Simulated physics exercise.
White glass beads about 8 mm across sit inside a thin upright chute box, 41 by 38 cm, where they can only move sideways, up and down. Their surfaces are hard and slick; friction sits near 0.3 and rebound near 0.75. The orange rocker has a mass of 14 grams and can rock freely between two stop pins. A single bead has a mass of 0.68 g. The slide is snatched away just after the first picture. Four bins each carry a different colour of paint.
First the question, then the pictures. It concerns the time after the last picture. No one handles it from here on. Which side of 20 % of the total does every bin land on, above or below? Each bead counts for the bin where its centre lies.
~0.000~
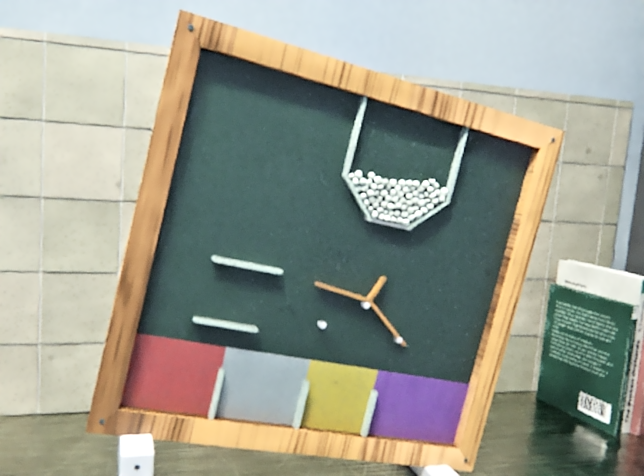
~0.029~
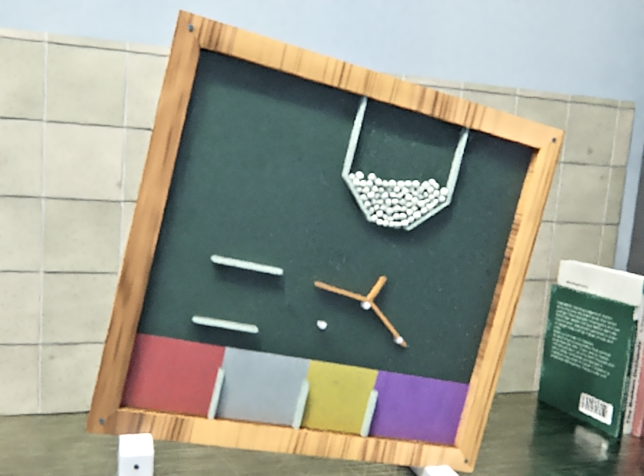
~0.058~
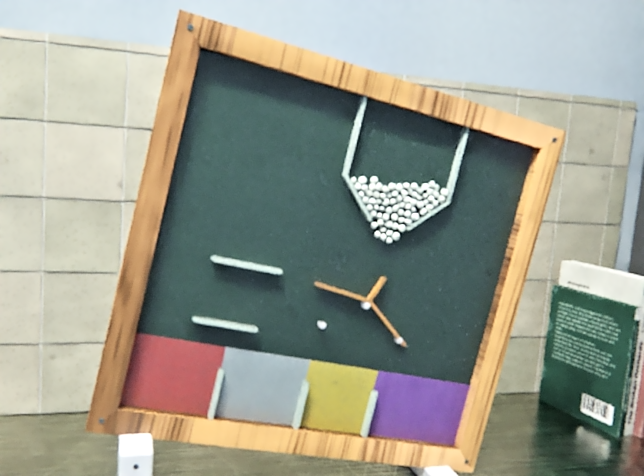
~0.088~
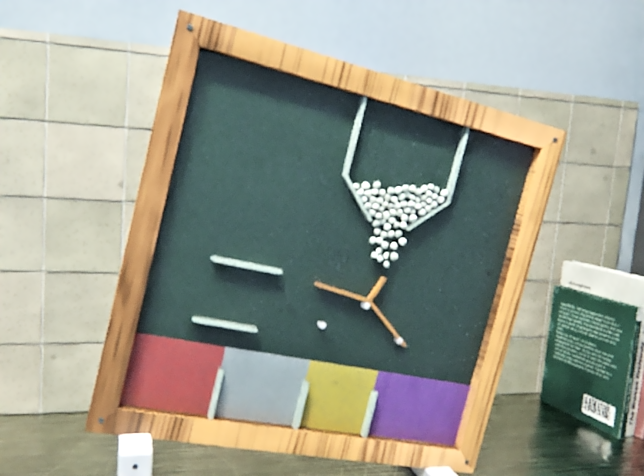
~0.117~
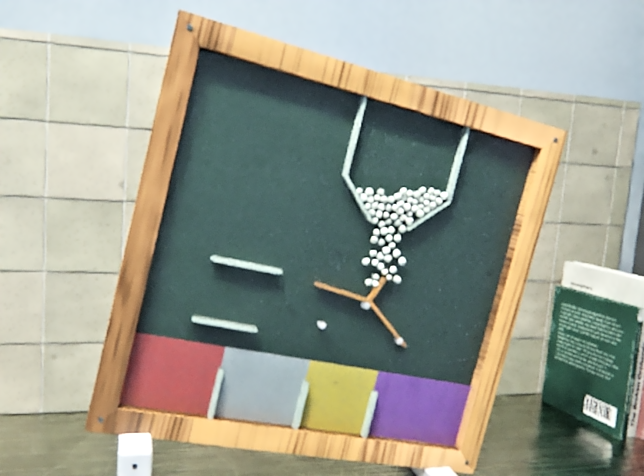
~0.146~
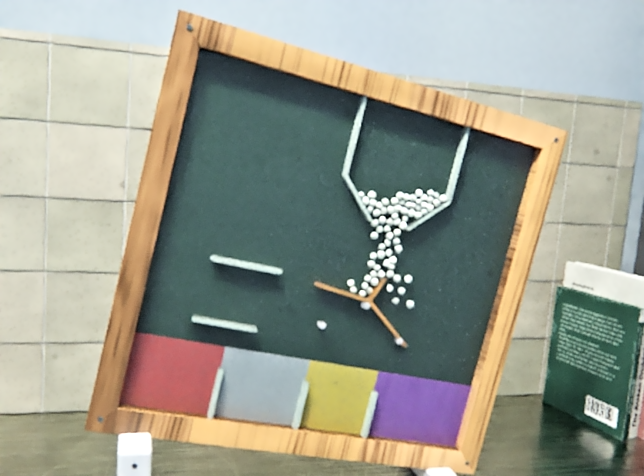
Red: Below, purple: Above, yellow: Below, grey: Above.
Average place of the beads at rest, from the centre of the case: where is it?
The middle sits around 1 cm right of it and 18 cm below it.
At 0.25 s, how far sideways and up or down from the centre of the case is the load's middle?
Roughly 6 centimetres to the right and 1 centimetres below.
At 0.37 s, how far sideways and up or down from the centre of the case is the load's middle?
Offset approx. 5 cm right, 6 cm below.
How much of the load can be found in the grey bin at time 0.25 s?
About 0 %.
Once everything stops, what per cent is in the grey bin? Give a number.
Close to 55 per cent of the load rests there.
After 0.25 s, the beads' middle is 6 cm right of and 1 cm below the centre; purple 5 %; orange rocker right end down 33°.
After 0.37 s, the beads' middle is 5 cm right of and 6 cm below the centre; purple 25 %; orange rocker right end down 30°.
After 0.60 s, the beads' middle is 3 cm right of and 13 cm below the centre; purple 40 %, grey 25 %; orange rocker left end down 13°.
Settled by 1.6 s, red 0 %, purple 45 %, yellow 0 %, grey 55 %; orange rocker right end down 33°.
